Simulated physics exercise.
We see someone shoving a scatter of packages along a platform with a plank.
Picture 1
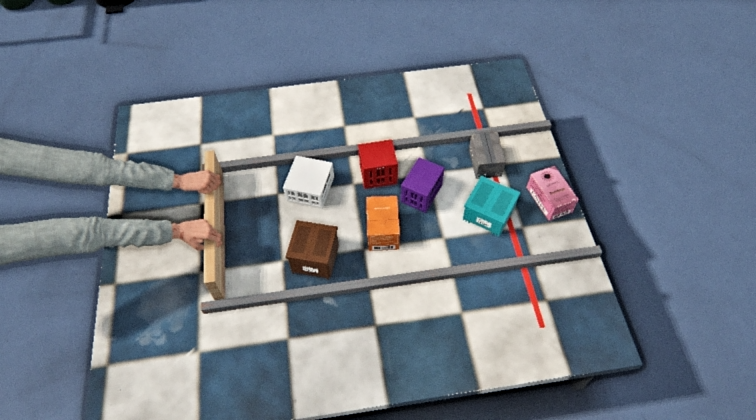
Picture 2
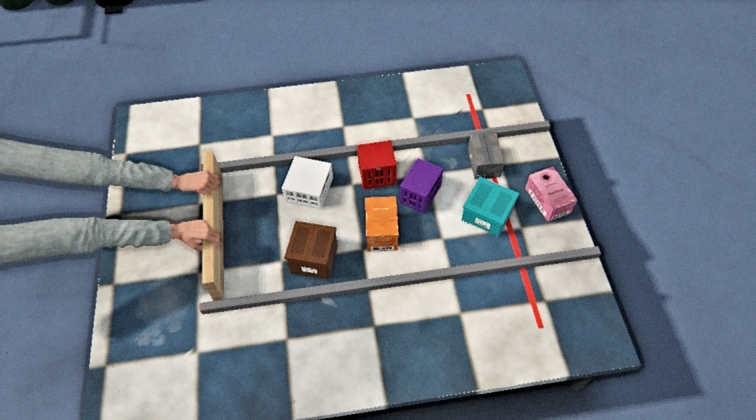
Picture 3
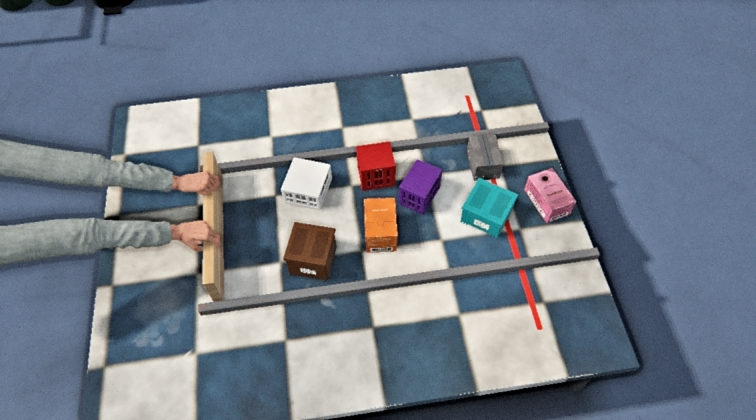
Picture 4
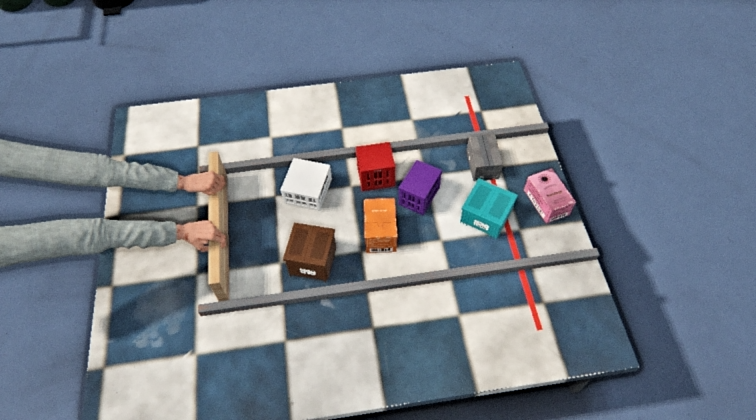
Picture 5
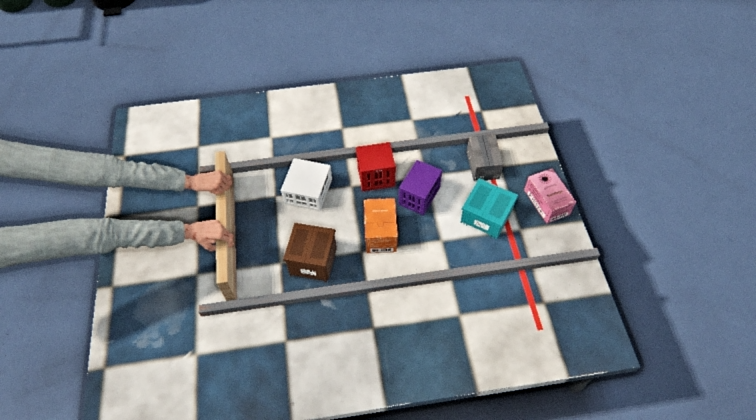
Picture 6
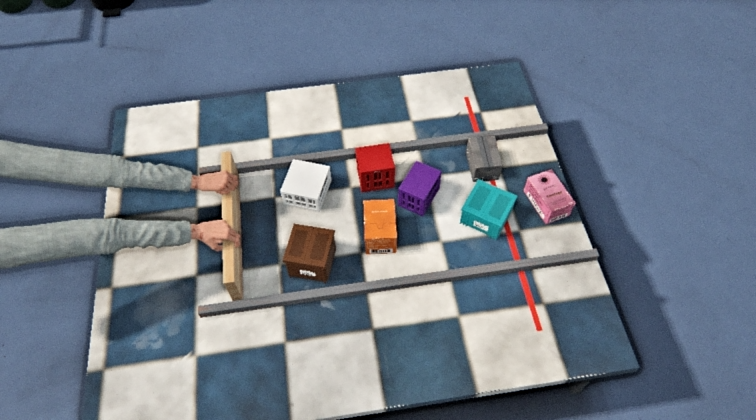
Two grey-sleeved arms reach in from the left, hands on an upright wooden plank, above a blue-and-white checkered platform seen from a high angle. Between two grey rails sit white, brown, red, orange and purple boxes, with grey, turquoise and pink ones near a red line at right. The plank, at first nearly still, slides slightly right without touching the boxes, which stay put as the view barely shifts.
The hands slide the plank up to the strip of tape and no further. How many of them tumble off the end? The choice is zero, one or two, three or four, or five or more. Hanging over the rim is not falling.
Here the number that fall off is three or four.
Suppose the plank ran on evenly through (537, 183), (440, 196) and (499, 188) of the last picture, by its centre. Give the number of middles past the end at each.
The counts: 6, 1 and 4.
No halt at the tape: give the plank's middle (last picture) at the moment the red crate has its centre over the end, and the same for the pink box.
For the red crate at (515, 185), for the pink box at (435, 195).
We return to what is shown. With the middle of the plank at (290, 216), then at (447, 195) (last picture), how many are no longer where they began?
At the one place 2, at the other 8.
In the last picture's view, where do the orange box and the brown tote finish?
First (560, 204), then (530, 218).
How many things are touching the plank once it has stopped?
The number is 2.
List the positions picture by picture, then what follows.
Pink box (552, 193); grey box (487, 156); turquoise tote (491, 206); plank (215, 223); tape (501, 196), in the first frame.
Grey box (486, 156); orange box (382, 224), in the second frame.
Turquoise tote (488, 208); purple crate (420, 187), in the third frame.
Pink box (549, 196); white crate (307, 184), in the fourth frame.
Grey box (484, 158); brown tote (312, 253), in the fifth frame.
Pink box (549, 197); grey box (484, 159); turquoise tote (488, 210); plank (232, 224); tape (498, 199), in the sixth frame.
Soon after, none off yet; pink box at rest near (549, 197); grey box at rest near (484, 159); turquoise tote at rest near (488, 210).
Then, none off yet; pink box at rest near (549, 197); grey box moving near (485, 158); turquoise tote at rest near (488, 210).
Further on, none off yet; pink box tipped well over near (589, 190); grey box moved about its own width near (530, 147); turquoise tote moved about its own width near (552, 201).
At rest, the number that fall off is three or four; fallen, purple crate, turquoise tote, grey box and pink box.
